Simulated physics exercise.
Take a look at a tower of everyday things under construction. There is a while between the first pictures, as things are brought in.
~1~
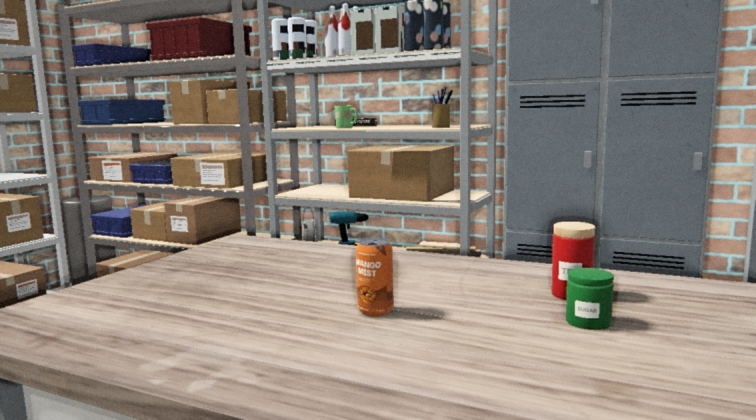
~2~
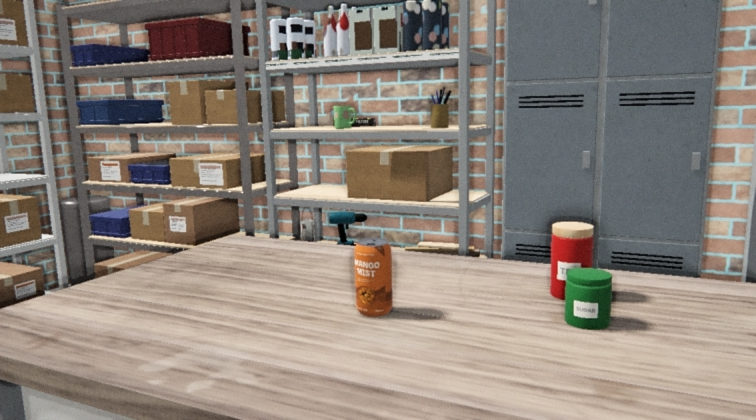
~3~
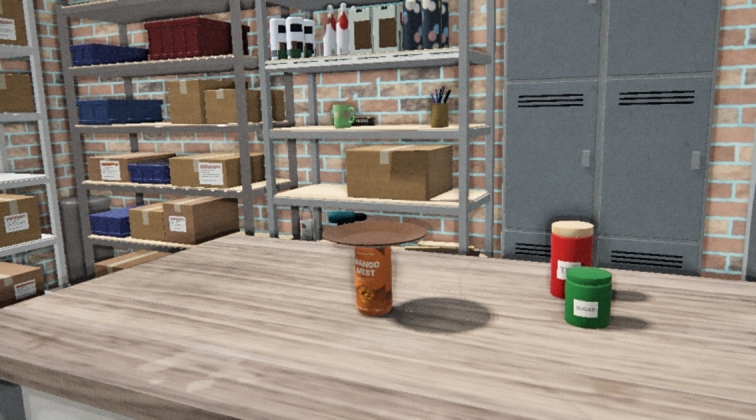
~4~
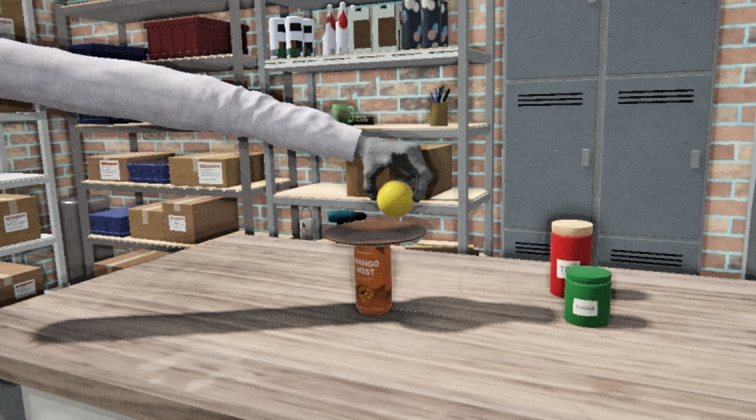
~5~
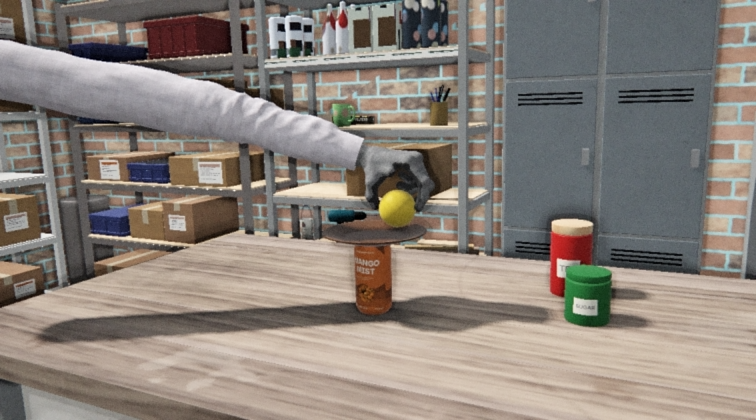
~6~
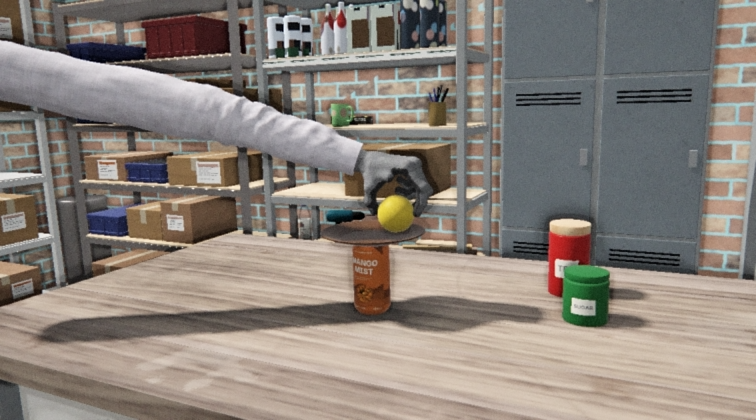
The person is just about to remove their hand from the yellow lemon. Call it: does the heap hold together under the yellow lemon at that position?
It holds together.
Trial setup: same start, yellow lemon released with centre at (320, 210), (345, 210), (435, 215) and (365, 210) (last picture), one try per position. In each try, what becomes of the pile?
Outcomes in order: A collapse, no collapse, a collapse, no collapse.
Then, 0.70 s on from there, things are still on the move.
Then, 1.60 s on from there, no change.
Then, 2.50 s on from there, yellow lemon resting near (398, 215).
In the end, all 5 unmoved. At the end, from the last picture's camera, yellow lemon near (398, 215). The pile stays up.
